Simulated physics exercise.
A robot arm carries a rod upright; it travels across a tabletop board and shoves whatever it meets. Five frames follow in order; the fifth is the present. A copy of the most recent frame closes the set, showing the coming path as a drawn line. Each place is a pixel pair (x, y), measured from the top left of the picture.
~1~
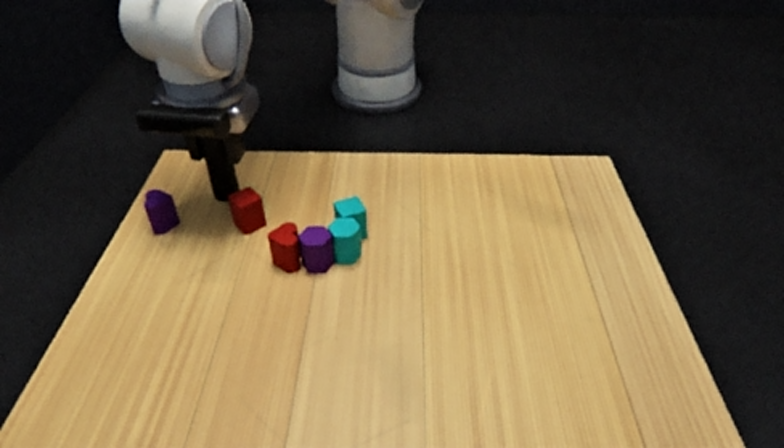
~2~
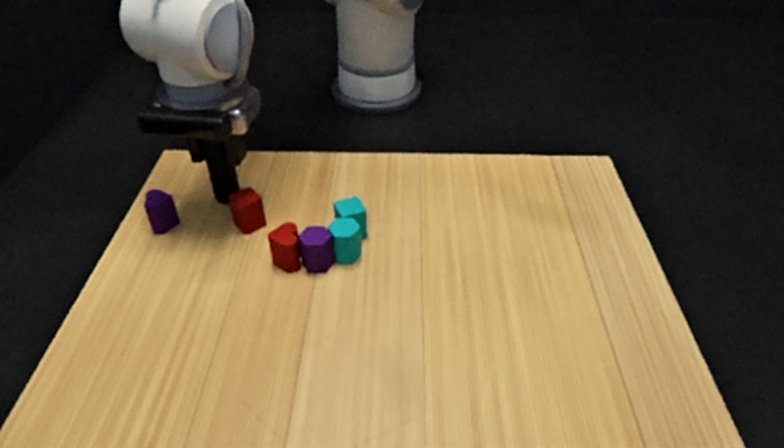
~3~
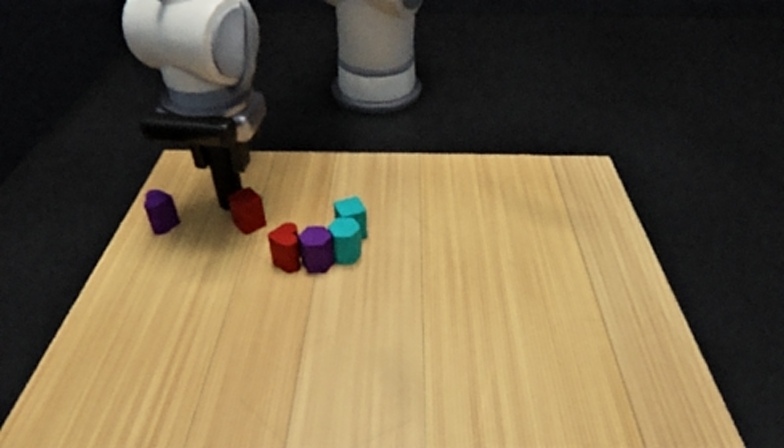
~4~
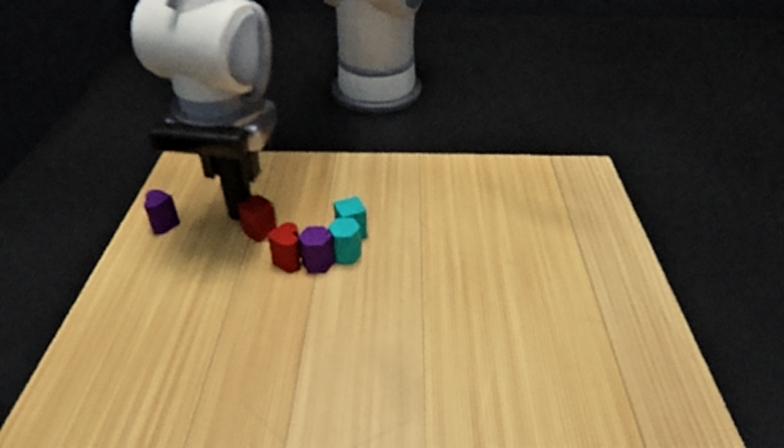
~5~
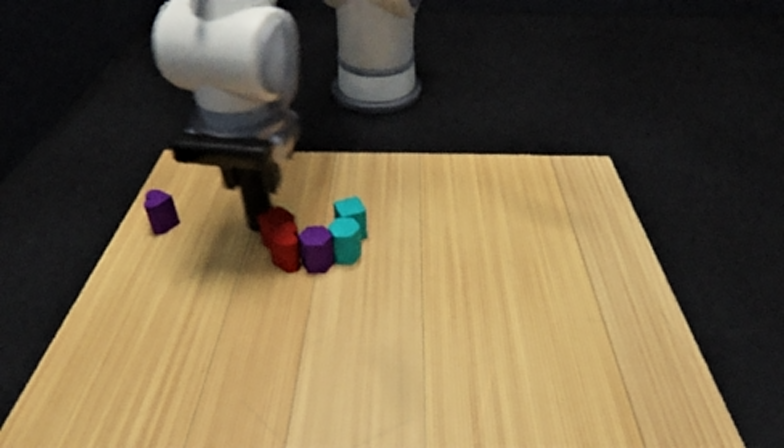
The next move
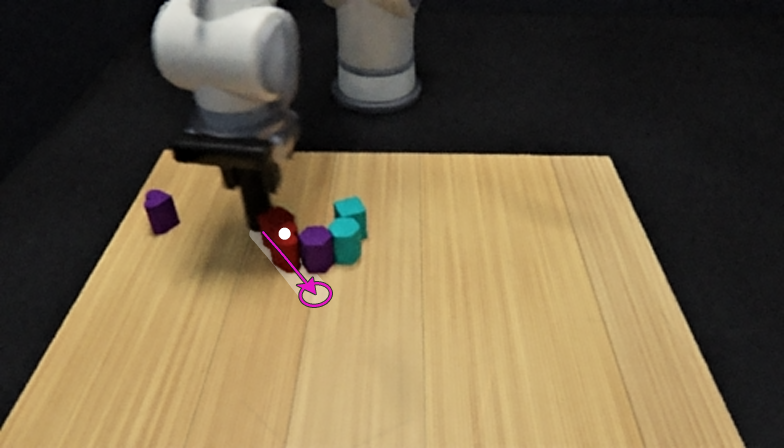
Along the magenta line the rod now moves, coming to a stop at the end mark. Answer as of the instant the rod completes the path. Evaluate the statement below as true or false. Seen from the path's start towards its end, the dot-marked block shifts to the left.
The claim does not hold.
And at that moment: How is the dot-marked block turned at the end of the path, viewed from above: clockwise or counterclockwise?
Looking down, my answer is that the dot-marked block rotates clockwise.
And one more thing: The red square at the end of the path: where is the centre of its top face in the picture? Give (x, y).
At roughly (341, 273).
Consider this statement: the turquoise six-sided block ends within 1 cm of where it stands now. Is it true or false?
That claim is true.
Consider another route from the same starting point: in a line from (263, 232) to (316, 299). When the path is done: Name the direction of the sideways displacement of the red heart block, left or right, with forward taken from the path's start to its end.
Goes right.
The line goes from (263, 232) directly to (316, 294); the dot is on the red heart block.
On the path given first. One third of the way, rod (279, 244); red square (292, 237), turned 15° clockwise; red heart block (295, 258); purple six-sided block (324, 244), turned 50° anticlockwise.
Two thirds of the way, rod (296, 265); red square (316, 256); red heart block (309, 278), turned 65° clockwise; purple six-sided block (351, 253), turned 80° anticlockwise.
At the end, rod (315, 287); red square (341, 273), turned 35° anticlockwise; red heart block (310, 291), turned 85° clockwise; purple six-sided block (369, 256), turned 125° anticlockwise; turquoise six-sided block unmoved.
